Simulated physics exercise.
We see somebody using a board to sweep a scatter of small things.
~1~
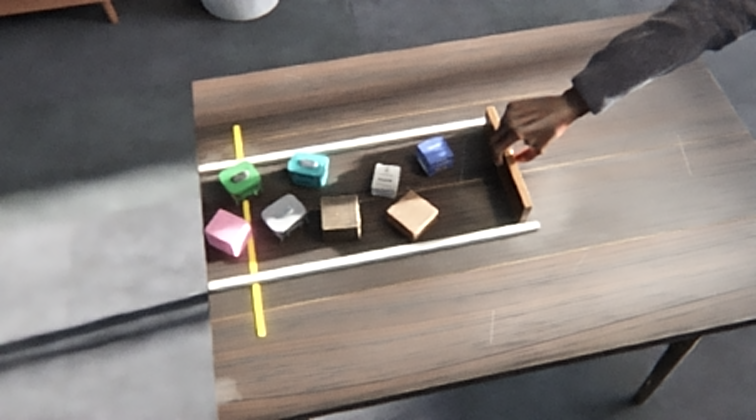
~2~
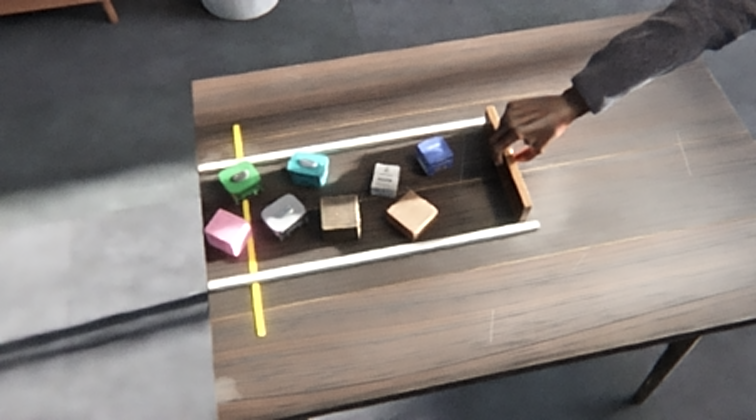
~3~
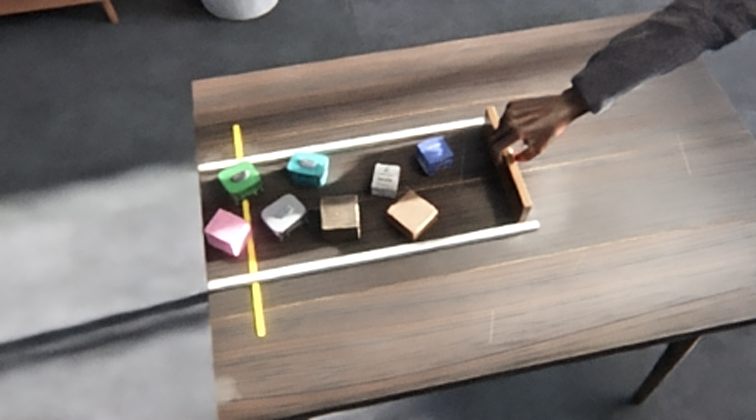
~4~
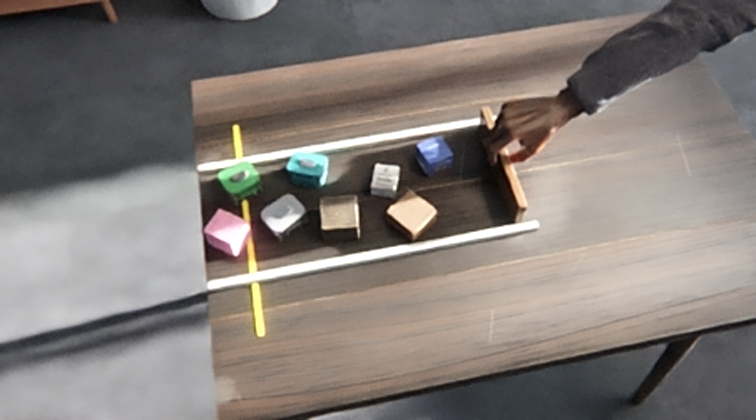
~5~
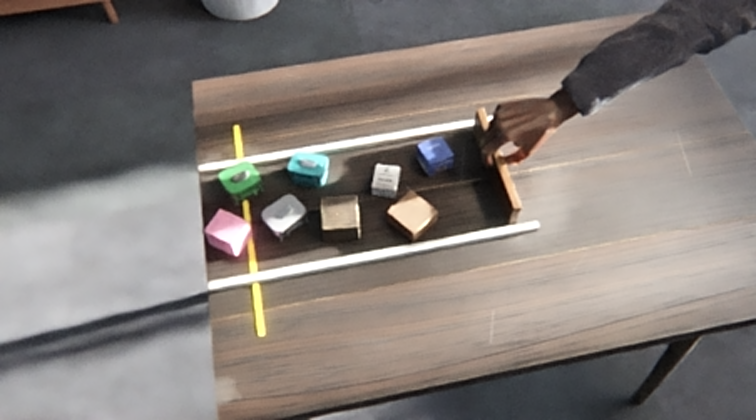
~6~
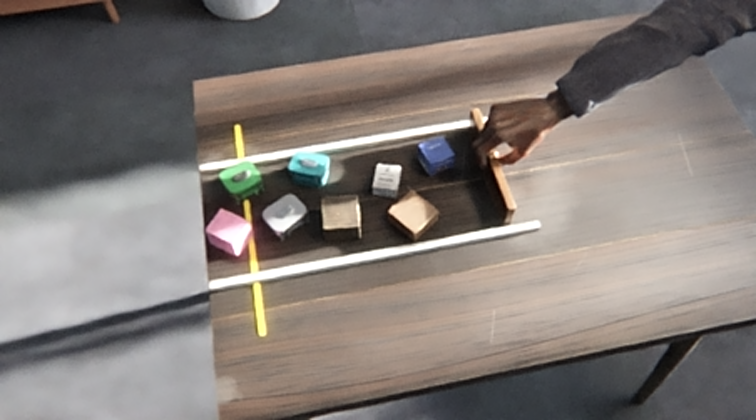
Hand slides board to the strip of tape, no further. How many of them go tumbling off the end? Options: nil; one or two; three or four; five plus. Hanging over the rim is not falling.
Five plus.
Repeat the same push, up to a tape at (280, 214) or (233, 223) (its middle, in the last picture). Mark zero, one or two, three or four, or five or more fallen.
First tape: Three or four; second tape: At least five.
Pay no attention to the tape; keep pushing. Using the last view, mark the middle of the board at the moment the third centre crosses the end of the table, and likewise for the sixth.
At (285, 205) for the third, at (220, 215) for the sixth.
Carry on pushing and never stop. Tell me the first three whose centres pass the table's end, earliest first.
Earliest first: The pink block, the grey case, the green case.
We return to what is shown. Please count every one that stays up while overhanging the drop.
The total would be 0.
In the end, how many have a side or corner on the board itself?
That number would be 3.
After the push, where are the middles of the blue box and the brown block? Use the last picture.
Near (230, 186) and (232, 242).
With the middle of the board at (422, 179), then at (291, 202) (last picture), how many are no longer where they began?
Tally: 3; 8.
Soon after, none off yet; pink block at rest near (229, 233); green case at rest near (242, 182); grey case at rest near (286, 217).
After that, none off yet; pink block displaced about its own width near (199, 239); green case moving near (239, 183); grey case displaced about its own width near (236, 225).
In the end, the number that fall off is five or more; gone, black block, turquoise case, grey case, green case and pink block.
